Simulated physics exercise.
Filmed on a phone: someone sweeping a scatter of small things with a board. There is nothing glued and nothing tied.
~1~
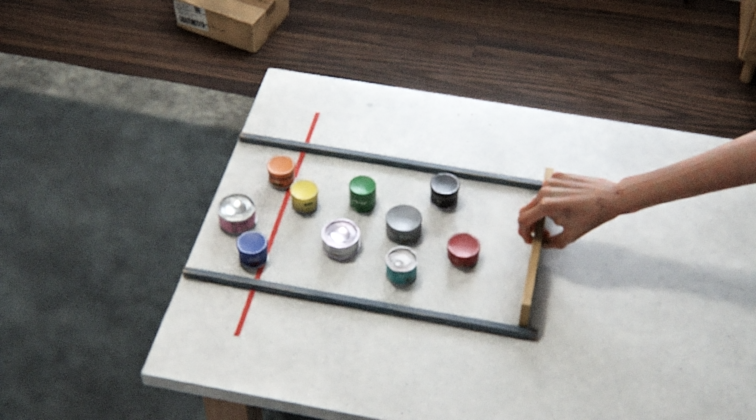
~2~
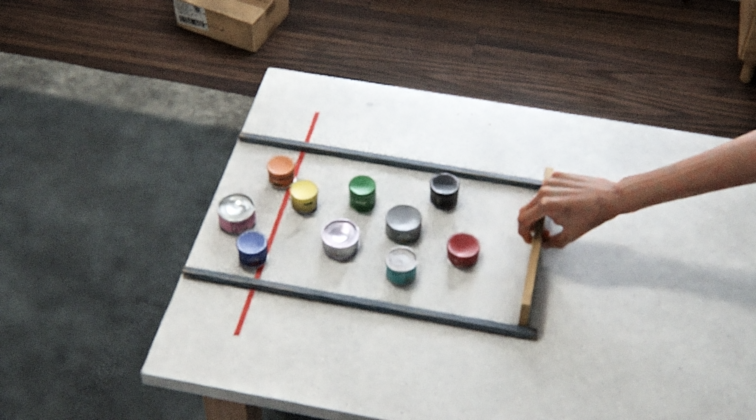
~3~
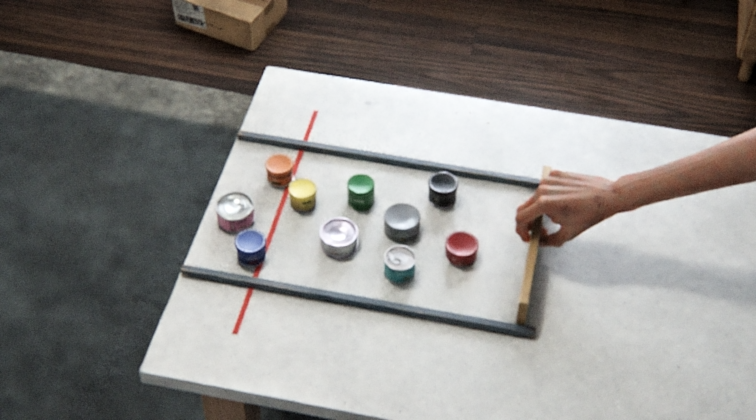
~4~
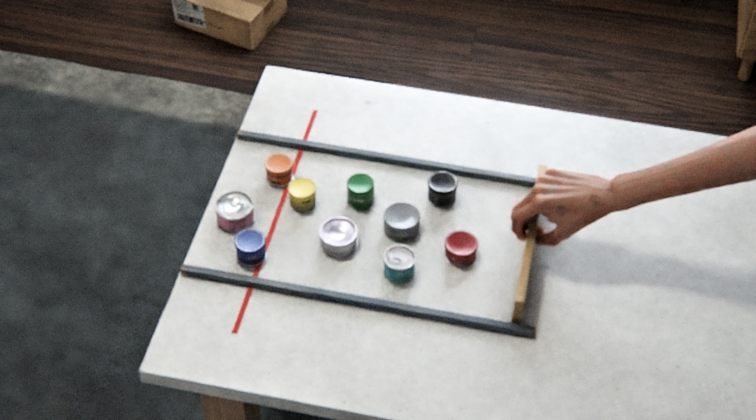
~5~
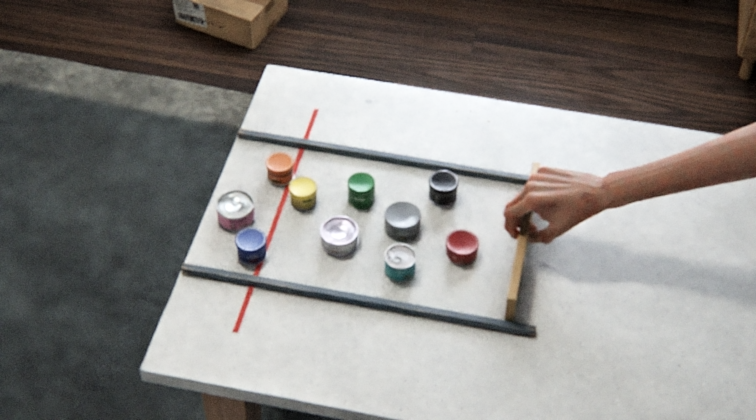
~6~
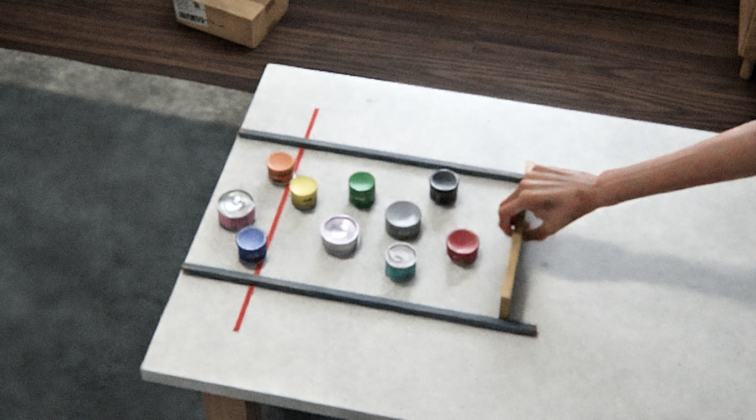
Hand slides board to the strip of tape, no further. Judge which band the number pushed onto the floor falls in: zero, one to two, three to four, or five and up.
Most likely none of them will slide off.
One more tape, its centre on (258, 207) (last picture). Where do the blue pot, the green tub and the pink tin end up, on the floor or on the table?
In short: Blue pot safe, green tub safe, pink tin gone.
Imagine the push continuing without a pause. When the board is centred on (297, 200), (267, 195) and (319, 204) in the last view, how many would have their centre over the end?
It comes out as 0, then 2, then 0.
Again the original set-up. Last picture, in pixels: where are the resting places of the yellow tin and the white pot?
Yellow tin: About (237, 184); white pot: About (225, 226).
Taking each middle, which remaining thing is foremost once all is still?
That'd be the pink tin, foremost of the lot.
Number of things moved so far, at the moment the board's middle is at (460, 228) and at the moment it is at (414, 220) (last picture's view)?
By then 1, and 4.
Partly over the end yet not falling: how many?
Looks like 2 of them.
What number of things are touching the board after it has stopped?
4 in contact.
A little later, none off yet; pink tin at rest near (236, 210); orange tin at rest near (281, 168); blue pot at rest near (252, 246).
When it is over, the number that fall off is zero.
